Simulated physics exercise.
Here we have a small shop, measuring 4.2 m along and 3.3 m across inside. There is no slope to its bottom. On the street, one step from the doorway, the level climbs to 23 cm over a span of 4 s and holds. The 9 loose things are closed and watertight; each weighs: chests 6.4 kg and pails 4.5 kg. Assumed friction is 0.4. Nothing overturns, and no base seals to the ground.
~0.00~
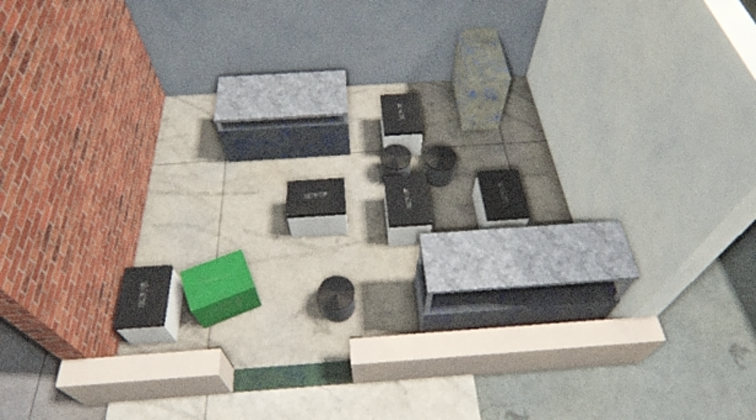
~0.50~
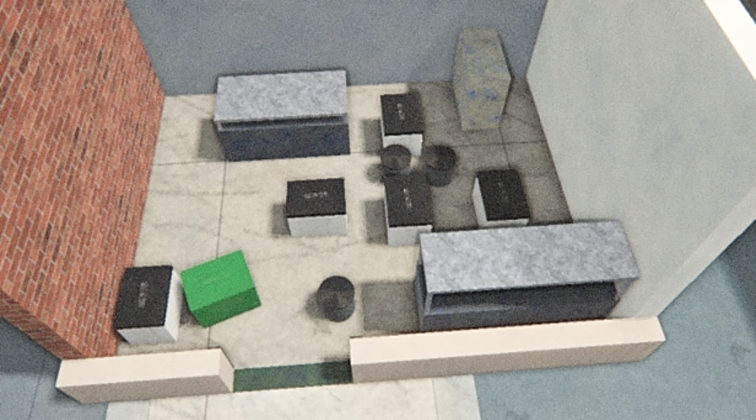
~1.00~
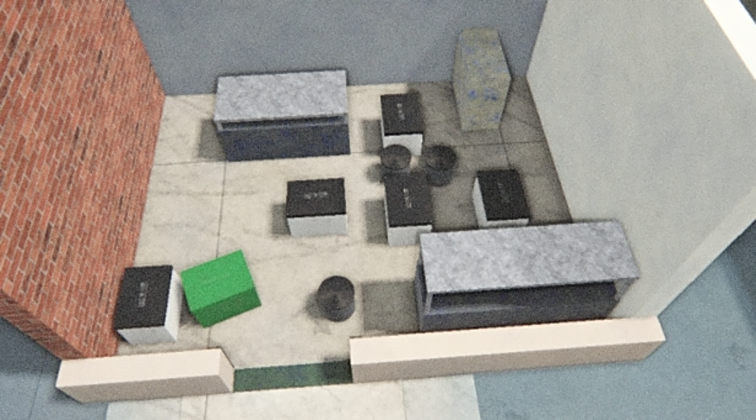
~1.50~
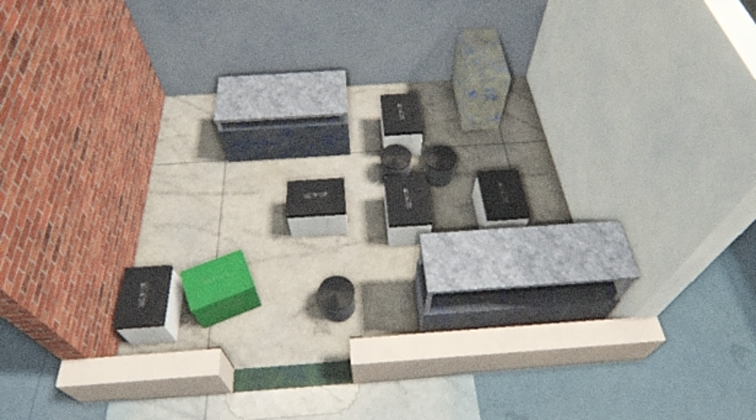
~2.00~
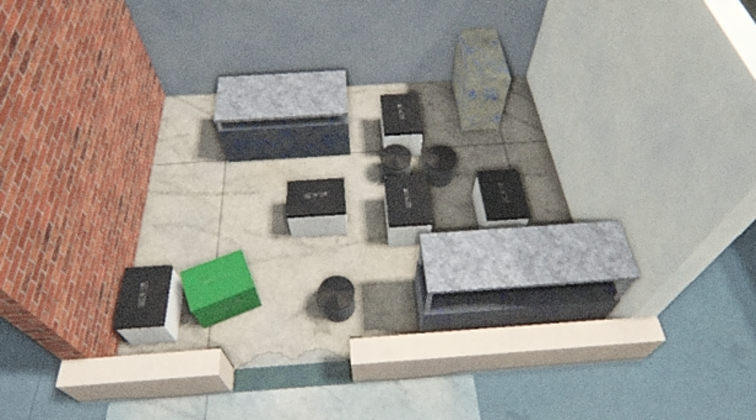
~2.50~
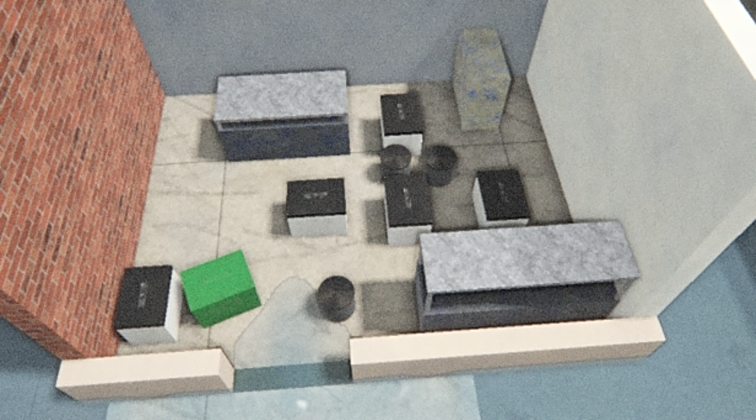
In the video, a small shop with counters, dark-topped chests, dark pails and a green chest is seen from above as a shallow sheet of water spreads through the doorway onto the pale floor, while the objects stay still.
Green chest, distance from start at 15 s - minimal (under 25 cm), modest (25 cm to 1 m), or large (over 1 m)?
Large.
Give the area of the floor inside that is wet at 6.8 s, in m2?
Flooded: Near 11.0 m2.
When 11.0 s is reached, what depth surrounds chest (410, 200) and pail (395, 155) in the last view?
Roughly 9 and 11 cm.
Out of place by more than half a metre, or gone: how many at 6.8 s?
By that point, 7.
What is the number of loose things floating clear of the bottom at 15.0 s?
At that instant the tally stands at 9.
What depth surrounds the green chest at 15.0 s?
Around 17 cm.
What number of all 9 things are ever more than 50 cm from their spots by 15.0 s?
The tally stands at 9.
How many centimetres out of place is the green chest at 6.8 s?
Around 200 cm from the start by that time.
After 3.5 s the green chest is near (207, 260), 0.2 m from its start, aground; 0 afloat.
After 6.8 s the green chest is near (188, 107), 2.1 m from its start, afloat; 4 afloat.
After 11.0 s the green chest is near (207, 80), 2.3 m from its start, afloat; 9 afloat.
After 15.0 s the green chest is near (205, 81), 2.3 m from its start, afloat; 9 afloat.
